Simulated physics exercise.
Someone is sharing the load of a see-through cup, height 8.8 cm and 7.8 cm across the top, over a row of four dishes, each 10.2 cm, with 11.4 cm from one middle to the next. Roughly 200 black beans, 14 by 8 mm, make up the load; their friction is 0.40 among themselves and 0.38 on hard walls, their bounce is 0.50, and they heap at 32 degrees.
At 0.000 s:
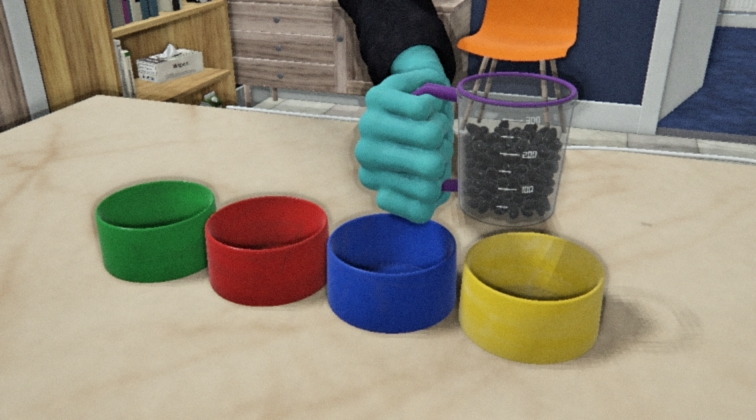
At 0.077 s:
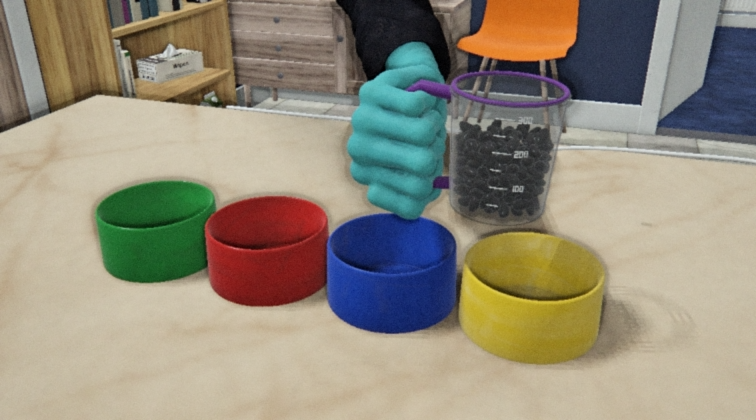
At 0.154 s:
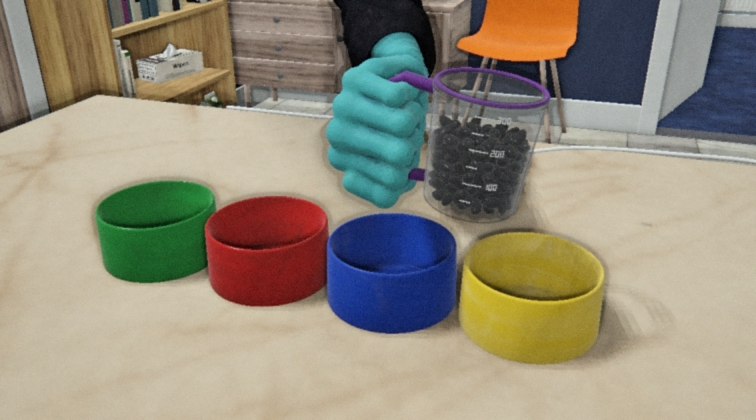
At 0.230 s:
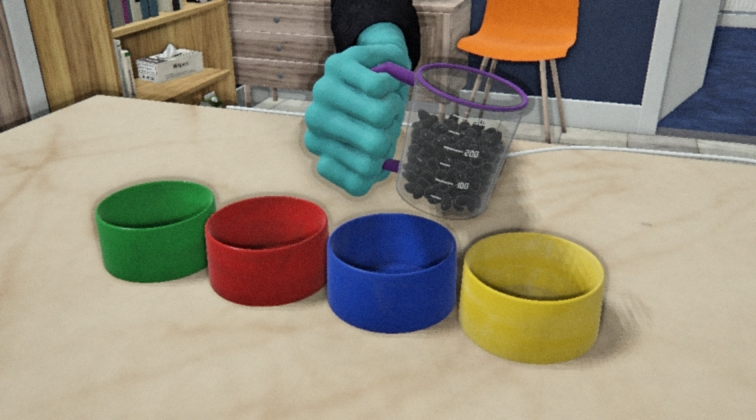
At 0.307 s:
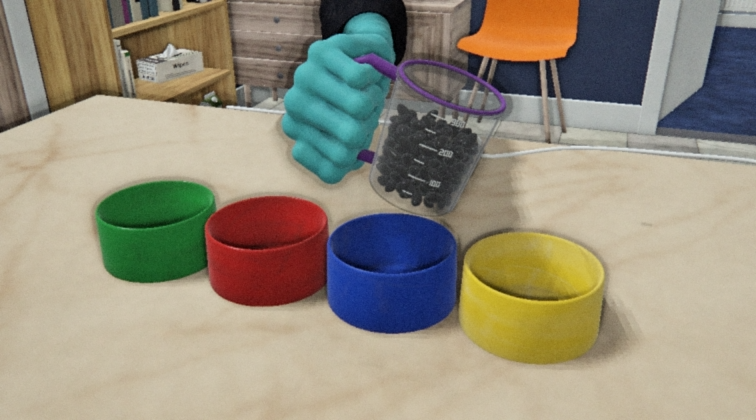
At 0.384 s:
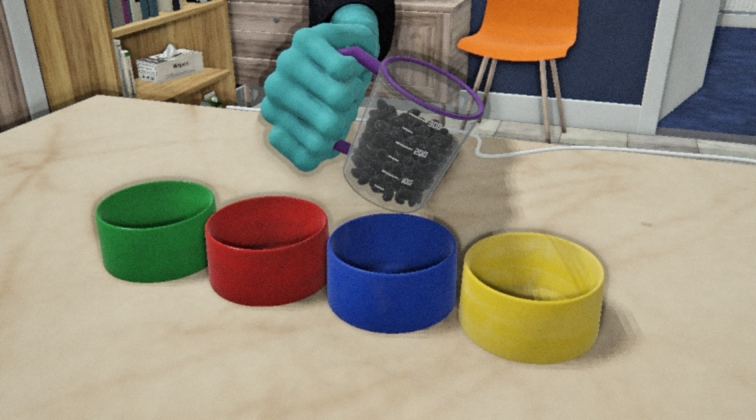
A teal-gloved hand moving a clear cup of black beans leftward above four coloured dishes while tilting it to the right.
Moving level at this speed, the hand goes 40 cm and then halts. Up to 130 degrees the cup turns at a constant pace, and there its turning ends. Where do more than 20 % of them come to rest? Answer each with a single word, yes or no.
Red dish no, blue dish no, green dish yes, yellow dish no, counter no.
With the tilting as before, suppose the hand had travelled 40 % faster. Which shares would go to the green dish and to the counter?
Result - green dish: 100; counter: 0.
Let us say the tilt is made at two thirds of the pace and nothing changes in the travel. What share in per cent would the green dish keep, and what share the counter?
Shares: Green 100, counter 0.
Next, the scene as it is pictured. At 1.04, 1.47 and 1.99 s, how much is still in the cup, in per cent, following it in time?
Around 100 per cent at the first moment, 85 at the second and 0 at the third.
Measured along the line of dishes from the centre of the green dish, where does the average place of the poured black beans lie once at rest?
Roughly 1 cm to the left.
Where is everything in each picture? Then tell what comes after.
In the first frame, cup at (511, 149), tilt 0 degrees, lip at (575, 94), moved 0.0 cm; middle of the pieces at (503, 174); yellow dish at (533, 265); blue dish at (392, 242); red dish at (267, 222); green dish at (156, 204).
In the second frame, cup at (503, 148), tilt 2 degrees, lip at (568, 95), moved 0.6 cm; middle of the pieces at (494, 173).
In the third frame, cup at (480, 146), tilt 7 degrees, lip at (548, 99), moved 2.2 cm; middle of the pieces at (469, 169).
In the fourth frame, cup at (456, 143), tilt 13 degrees, lip at (526, 103), moved 4.0 cm; middle of the pieces at (443, 165).
In the fifth frame, cup at (432, 140), tilt 19 degrees, lip at (503, 108), moved 5.9 cm; middle of the pieces at (417, 161).
In the sixth frame, cup at (408, 137), tilt 25 degrees, lip at (481, 114), moved 7.7 cm; middle of the pieces at (392, 156); yellow dish at (533, 265); blue dish at (392, 242); red dish at (267, 222); green dish at (156, 204). Its pace works out near 75 degrees a second; the hand travels 24 cm a second.
Then, at 1.04 s, tilt 74 degrees; cup holds 100 %.
Then, at 1.47 s, tilt 107 degrees; cup holds 85 %, red 5 %, green 10 %.
Then, at 1.99 s, tilt 130 degrees; cup holds 0 %, red 5 %, green 85 %.
By 3.1 s all is still; red 5 %, blue 0 %, green 85 %, yellow 0 %, counter 10 %.
